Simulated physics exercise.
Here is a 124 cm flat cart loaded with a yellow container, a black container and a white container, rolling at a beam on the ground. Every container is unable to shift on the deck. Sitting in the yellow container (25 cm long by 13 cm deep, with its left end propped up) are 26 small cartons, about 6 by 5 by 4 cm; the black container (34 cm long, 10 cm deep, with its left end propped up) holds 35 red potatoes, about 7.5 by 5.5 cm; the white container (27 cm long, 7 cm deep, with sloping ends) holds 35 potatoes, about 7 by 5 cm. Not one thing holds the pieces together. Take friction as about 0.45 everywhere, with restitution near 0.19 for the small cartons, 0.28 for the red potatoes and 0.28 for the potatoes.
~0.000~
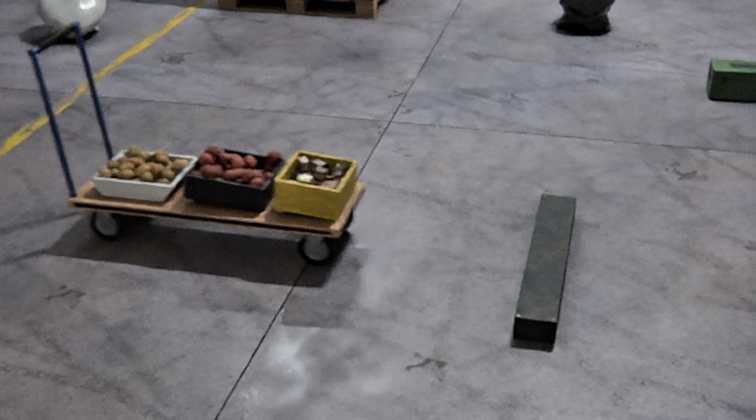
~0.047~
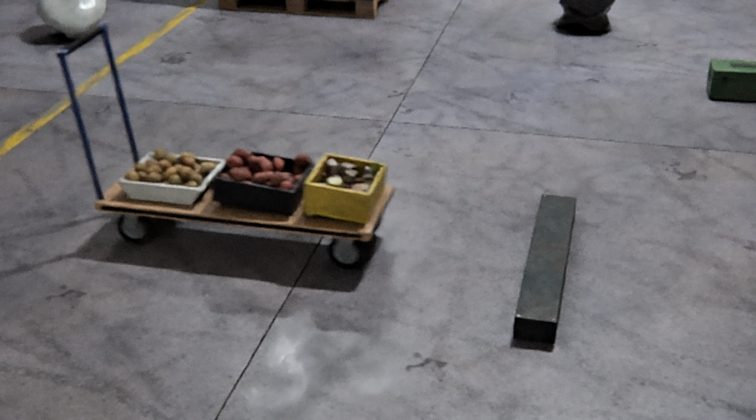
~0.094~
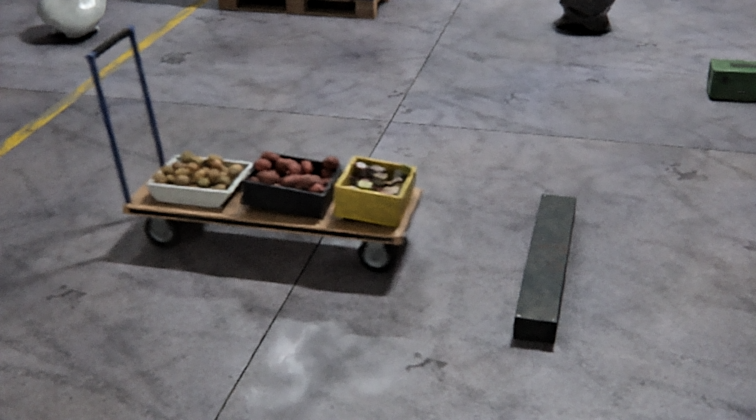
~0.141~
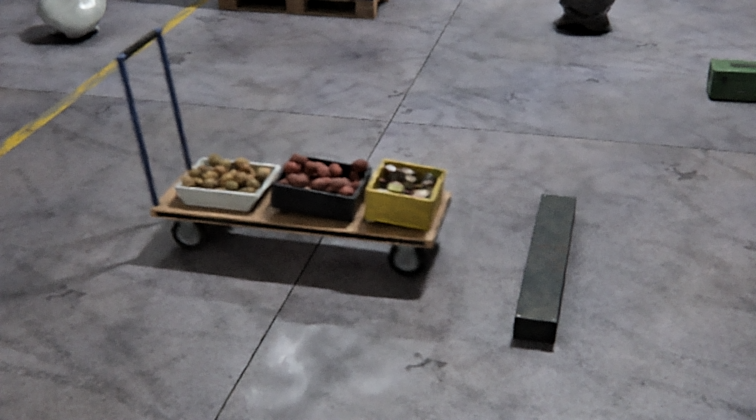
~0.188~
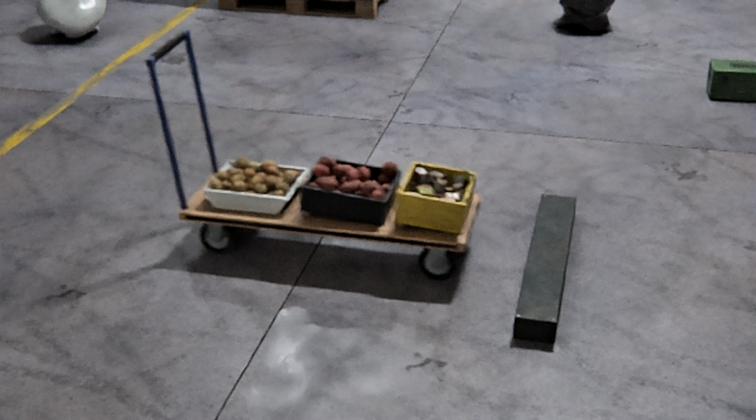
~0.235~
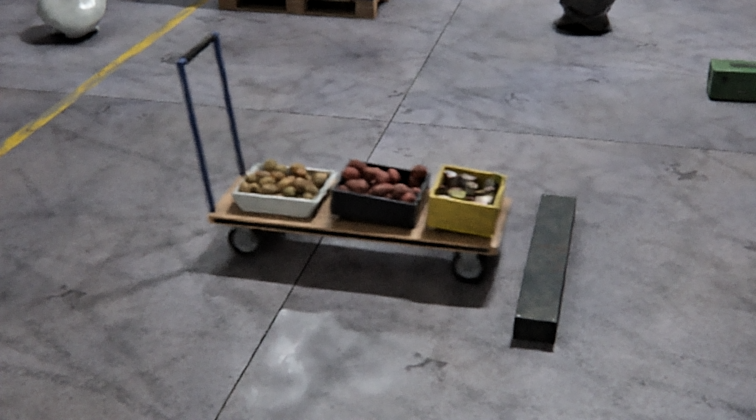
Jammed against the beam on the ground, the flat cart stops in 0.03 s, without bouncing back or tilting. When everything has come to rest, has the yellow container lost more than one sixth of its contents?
No, it has lost under a sixth.
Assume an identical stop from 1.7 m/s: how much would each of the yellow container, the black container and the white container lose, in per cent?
Yellow container 0 %, black container 10 %, white container 10 %.
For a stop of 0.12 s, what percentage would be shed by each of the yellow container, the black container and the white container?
Yellow container 0, black container 10, white container 20 %.
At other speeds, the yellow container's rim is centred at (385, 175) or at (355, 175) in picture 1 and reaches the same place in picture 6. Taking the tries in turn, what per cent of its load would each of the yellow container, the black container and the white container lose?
Yellow container 0 then 0, black container 10 then 10, white container 10 then 20 per cent.
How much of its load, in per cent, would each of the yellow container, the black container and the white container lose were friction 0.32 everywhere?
In that setup yellow container sheds 10 percent, black container sheds 20 percent, and white container sheds 40 percent.
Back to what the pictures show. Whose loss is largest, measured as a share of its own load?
White container.
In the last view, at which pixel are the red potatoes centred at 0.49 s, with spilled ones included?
Middle: About (433, 195) px.
After 0.27 s, impact.
After 0.37 s, yellow container 25 in, 1 out, black container 33 in, 2 out and white container 31 in, 4 out.
After 0.49 s, yellow container 25 in, 1 out, black container 30 in, 5 out and white container 25 in, 10 out.
After 0.72 s, yellow container 25 in, 1 out, black container 28 in, 7 out and white container 21 in, 14 out.
Final count (at 1.23 s), yellow container 25 in, 1 out, black container 28 in, 7 out and white container 21 in, 14 out. Asked share, 1 of 26, 4 per cent.
